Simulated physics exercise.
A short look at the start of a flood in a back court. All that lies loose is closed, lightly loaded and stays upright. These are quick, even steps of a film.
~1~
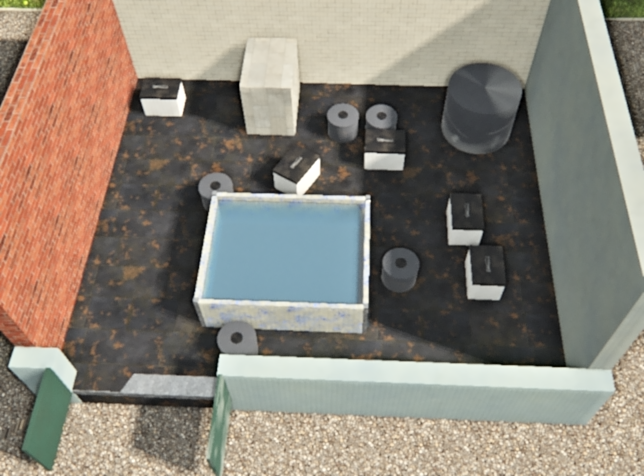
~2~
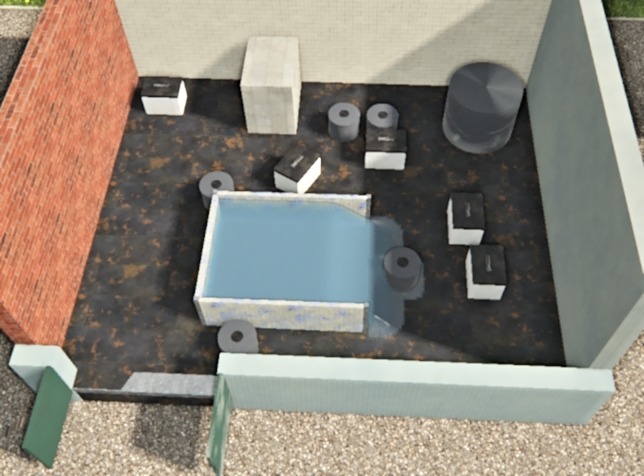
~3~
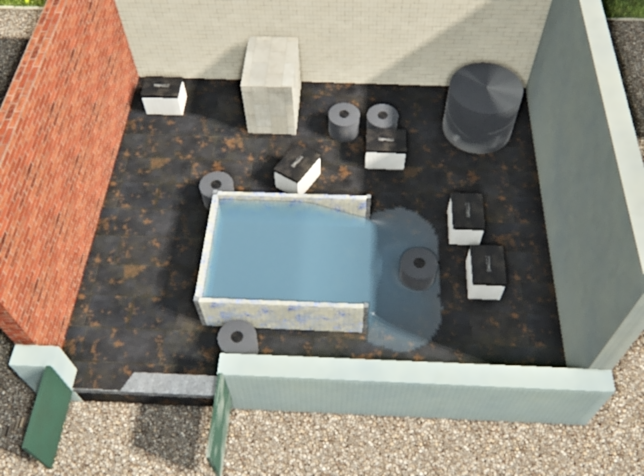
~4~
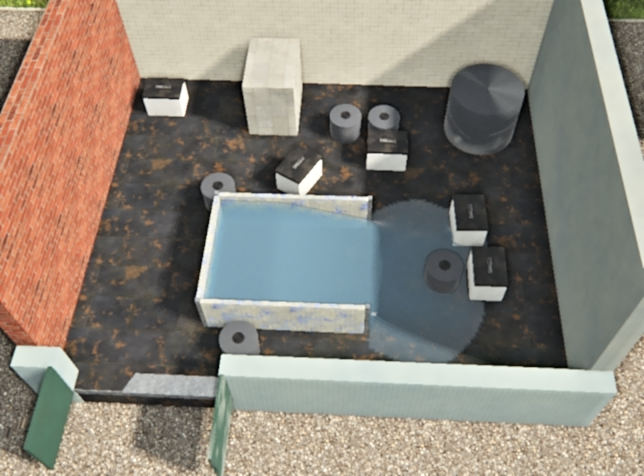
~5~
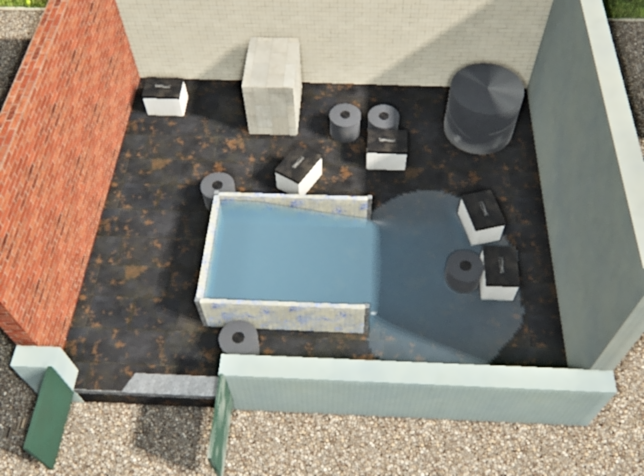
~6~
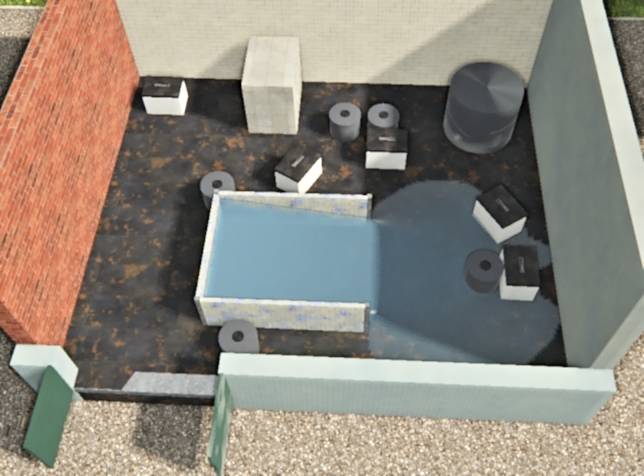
In the video, water pours from the open right side of a raised pool in a walled yard and spreads across the dark ground, pushing a gray cylinder to the right, then shifting two black-topped white boxes the same way.
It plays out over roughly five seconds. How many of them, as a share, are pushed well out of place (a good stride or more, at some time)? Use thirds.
It is from one to two thirds.
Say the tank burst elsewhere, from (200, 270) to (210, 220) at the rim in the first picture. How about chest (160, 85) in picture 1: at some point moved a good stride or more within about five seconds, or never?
My call: That far or more.
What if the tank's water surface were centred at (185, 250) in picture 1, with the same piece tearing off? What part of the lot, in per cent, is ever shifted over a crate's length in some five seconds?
About 40 per cent.
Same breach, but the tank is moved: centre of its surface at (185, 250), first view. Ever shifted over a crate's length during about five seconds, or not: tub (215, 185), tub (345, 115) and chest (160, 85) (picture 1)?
In turn: Not that far, short of that, short of that.
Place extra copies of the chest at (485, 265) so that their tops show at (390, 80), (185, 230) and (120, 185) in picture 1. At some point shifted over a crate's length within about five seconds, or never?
In turn: Swept aside, never so far, never so far.
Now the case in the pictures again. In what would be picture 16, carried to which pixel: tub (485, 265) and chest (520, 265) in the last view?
At about (512, 262) and (552, 259).
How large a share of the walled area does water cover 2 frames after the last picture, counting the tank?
About 35 per cent.
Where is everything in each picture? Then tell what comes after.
In the first picture, a tub at (401, 263) rests on the ground; a chest at (467, 210) rests on the ground; 0 of 10 have shifted.
In the second picture, a tub at (402, 262), on the bottom; a chest at (468, 210) rests on the ground; 0 of 10 have shifted.
In the third picture, a tub at (419, 263) rests on the ground, close to its start; a chest at (468, 210), on the bottom; 1 of 10 have shifted.
In the fourth picture, a tub at (444, 265) rests on the ground, a stride from its start; a chest at (470, 211), on the bottom; 1 of 10 have shifted.
In the fifth picture, a tub at (465, 266), on the bottom, a stride from its start; a chest at (483, 209) rests on the ground, close to its start; 3 of 10 have shifted.
In the sixth picture, a tub at (485, 265), on the bottom, a stride from its start; a chest at (502, 205), on the bottom, a stride from its start; 3 of 10 have shifted.
A moment on, 3 of 10 are well off their spots; 1 afloat.
Next, 3 of 10 are well off their spots; 3 afloat.
Later, 2 of 10 are well off their spots; 3 afloat.
In the end, 6 of 10 are well off their spots, and 6 have been at some point; 3 afloat.
